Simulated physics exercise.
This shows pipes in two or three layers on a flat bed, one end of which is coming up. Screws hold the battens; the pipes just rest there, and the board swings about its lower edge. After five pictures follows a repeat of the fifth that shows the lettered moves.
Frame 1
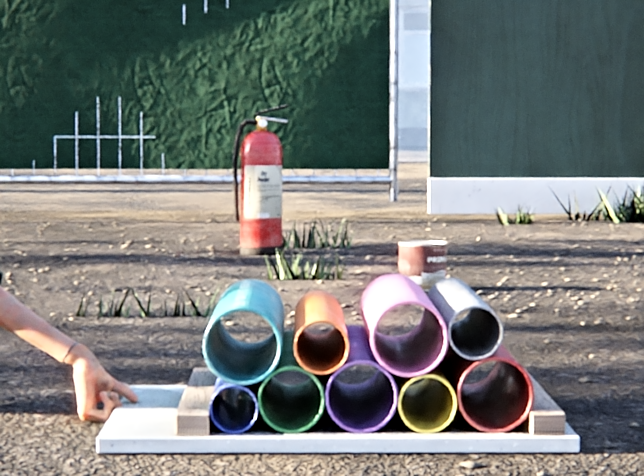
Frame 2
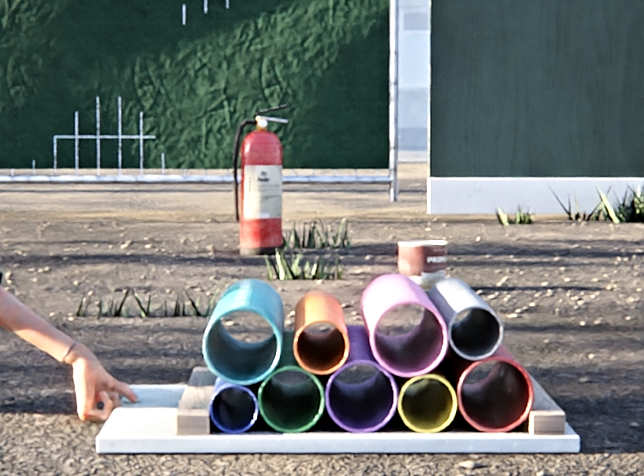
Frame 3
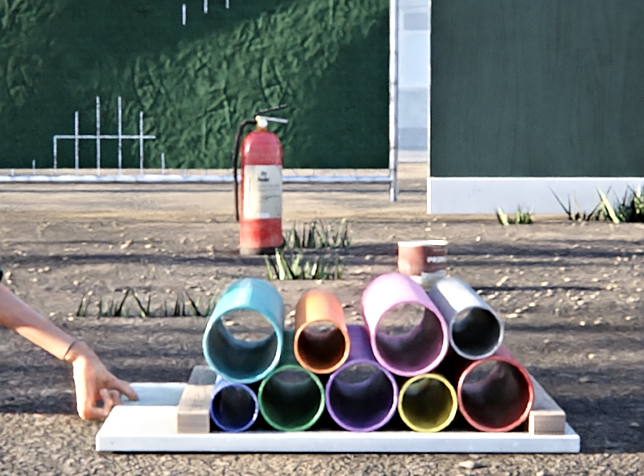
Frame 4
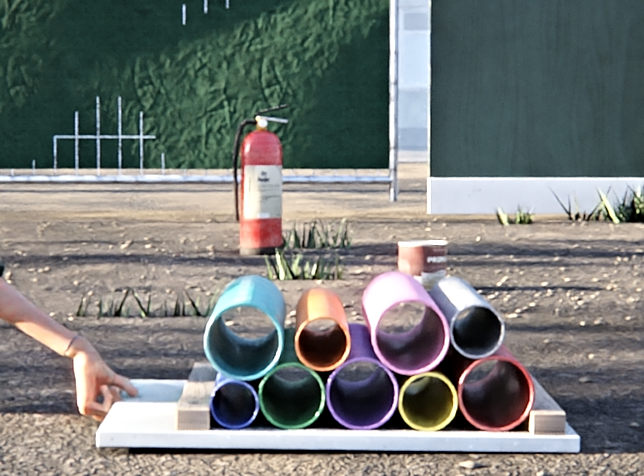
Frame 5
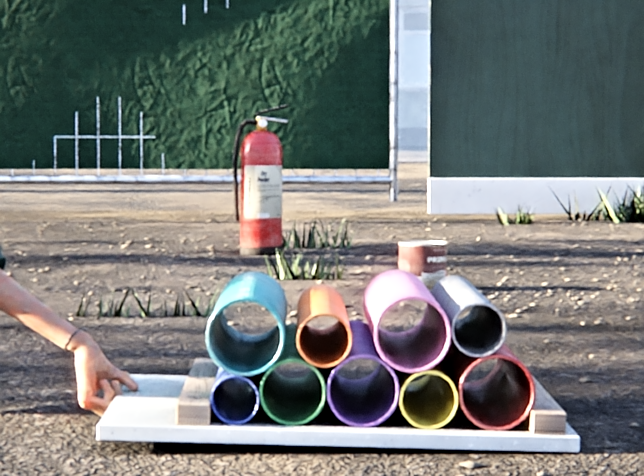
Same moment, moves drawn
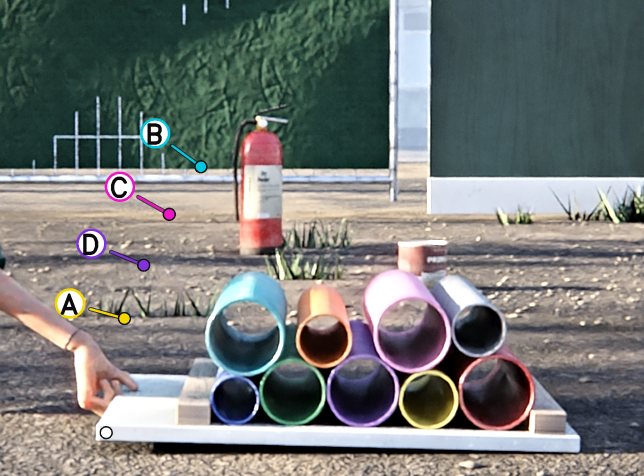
Nine colorful pipes sat stacked in two layers on a white board, with a red fire extinguisher behind them, as a hand at the left slowly lifted that end of the board slightly.
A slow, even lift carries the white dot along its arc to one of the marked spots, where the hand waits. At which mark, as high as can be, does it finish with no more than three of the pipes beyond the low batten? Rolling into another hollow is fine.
B is the limit.
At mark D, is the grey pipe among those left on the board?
No.
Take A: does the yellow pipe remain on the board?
The yellow pipe: Yes.
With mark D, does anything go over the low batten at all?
At D: Yes.
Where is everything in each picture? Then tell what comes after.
Yellow pipe (427, 404); red pipe (495, 395); turquoise pipe (242, 346), in the first frame.
Turquoise pipe (242, 346); orange pipe (321, 347), in the second frame.
Board (336, 405); blue pipe (235, 407); turquoise pipe (243, 344); purple pipe (362, 395), in the third frame.
Board (336, 403); blue pipe (235, 404); green pipe (292, 396), in the fourth frame.
Board (336, 400); blue pipe (235, 399); green pipe (293, 392), in the fifth frame.
On the marked copy, A at (124, 318); B at (201, 167); C at (169, 214); D at (144, 265); the white dot at (106, 433).
Following B. Soon after the start, board at 20°.
Later, board at 36°.
In the end, board at 36°, two over the low batten (pink, grey).
As for the rest, A none over the low batten; C two over the low batten (pink, grey); D one over the low batten (grey).
